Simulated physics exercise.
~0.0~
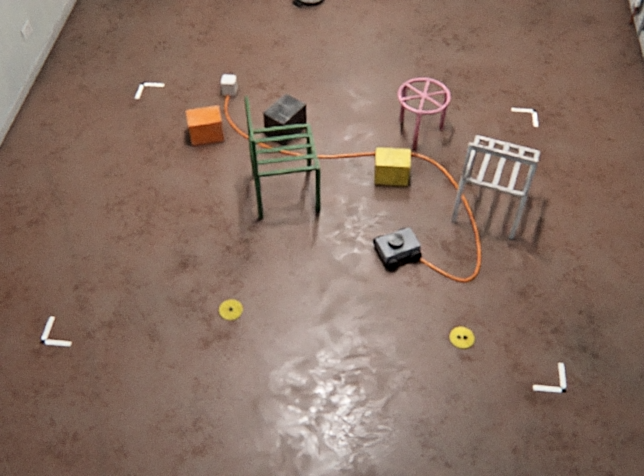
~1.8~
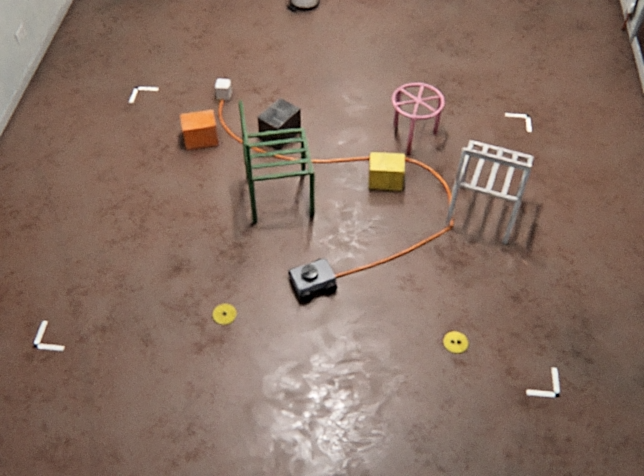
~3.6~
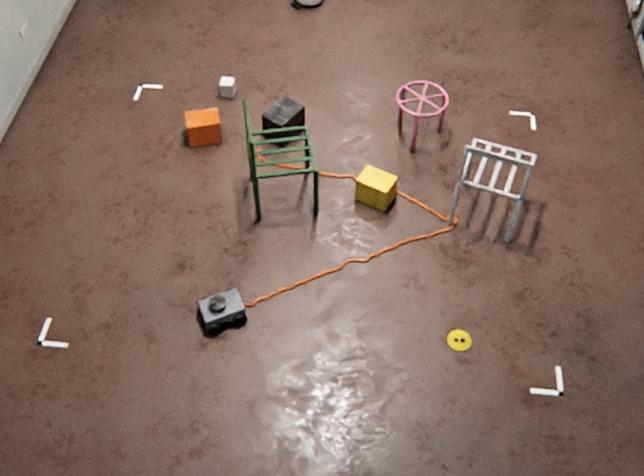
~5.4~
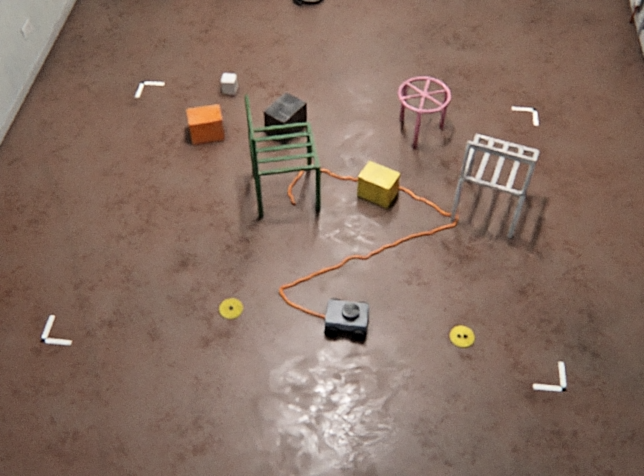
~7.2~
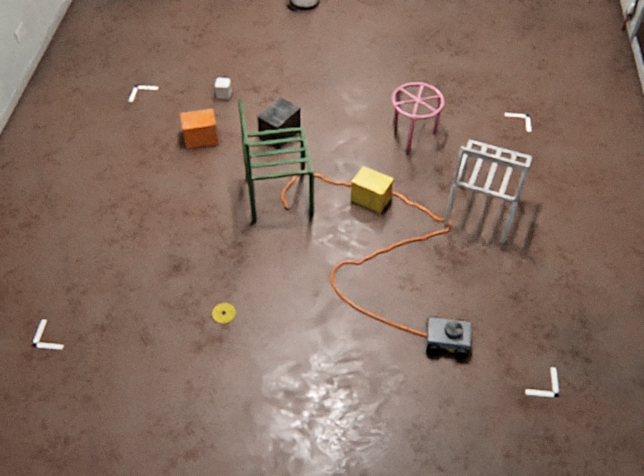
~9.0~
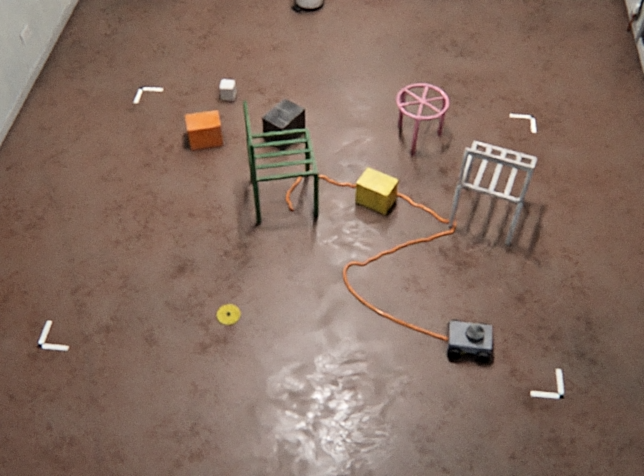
A green chair stood among crates and other furniture as a small dark cart drove left, pulling its orange lead tight, unplugging it and nudging the yellow crate, then went right and stopped over the right yellow mark, its lead trailing loosely.
